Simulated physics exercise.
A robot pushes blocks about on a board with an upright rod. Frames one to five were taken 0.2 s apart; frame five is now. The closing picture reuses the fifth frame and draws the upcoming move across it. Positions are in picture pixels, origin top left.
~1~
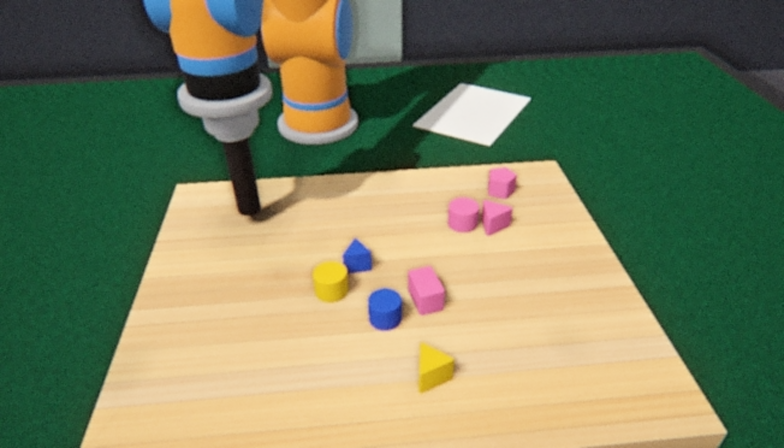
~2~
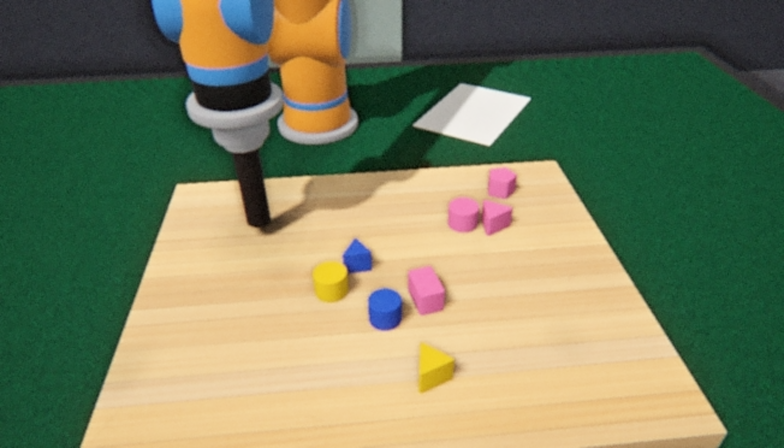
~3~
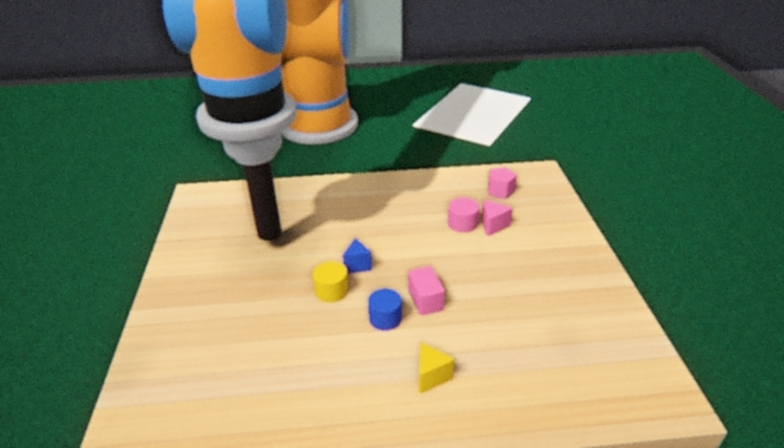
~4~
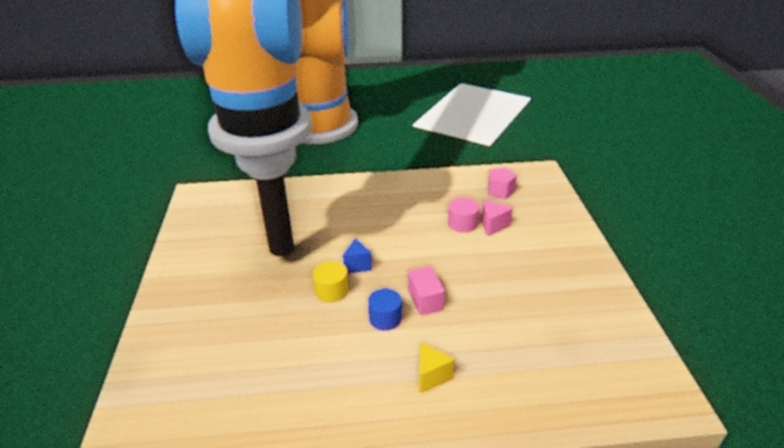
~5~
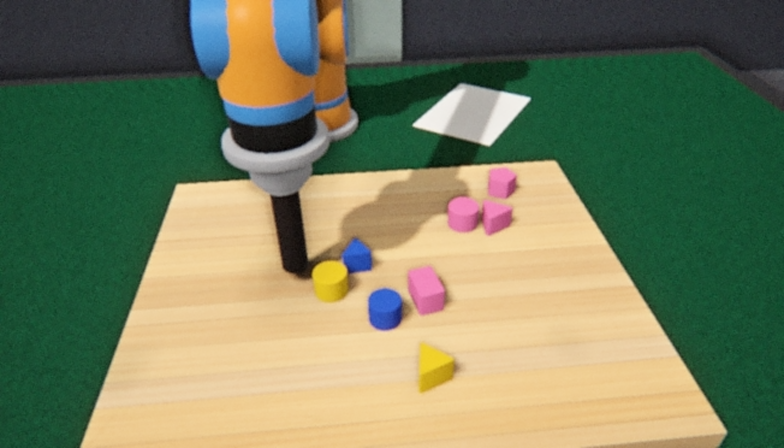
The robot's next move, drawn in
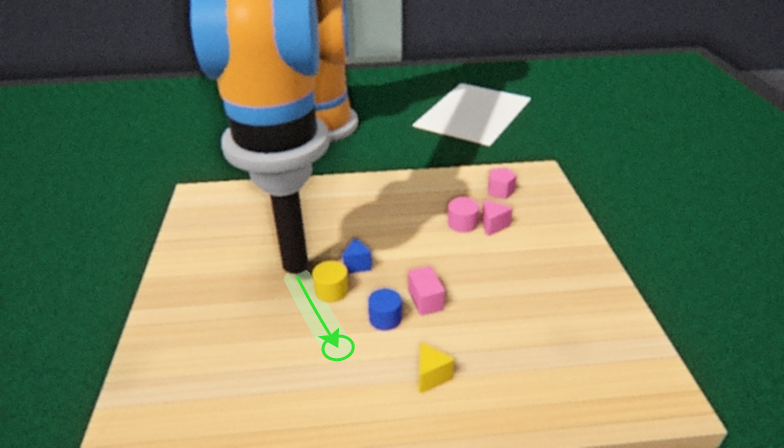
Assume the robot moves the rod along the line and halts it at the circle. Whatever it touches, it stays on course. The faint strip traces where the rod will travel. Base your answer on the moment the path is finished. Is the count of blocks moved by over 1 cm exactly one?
Yes - that is the case.
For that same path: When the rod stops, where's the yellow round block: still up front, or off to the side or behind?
As far as I can tell, the yellow round block has dropped away to the side or behind.
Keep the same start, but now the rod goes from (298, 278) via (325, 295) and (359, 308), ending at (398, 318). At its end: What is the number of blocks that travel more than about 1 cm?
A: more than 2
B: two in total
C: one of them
A
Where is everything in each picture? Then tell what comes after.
In the first frame, tip of the rod (250, 209), middles of tops, yellow round block (330, 272), blue round block (385, 299).
In the second frame, rod (259, 221), nothing pushed.
In the third frame, rod (270, 234), nothing pushed.
In the fourth frame, rod (282, 249), nothing pushed.
In the fifth frame, rod (296, 265), yellow round block (330, 272), blue round block (385, 299).
The line goes straight from (298, 278) to (338, 348).
On the path given first. One third of the way, rod (308, 288); yellow round block (338, 276).
Two thirds of the way, rod (321, 311); yellow round block (340, 277).
At the end, rod (337, 335); yellow round block (340, 277); blue round block unmoved.
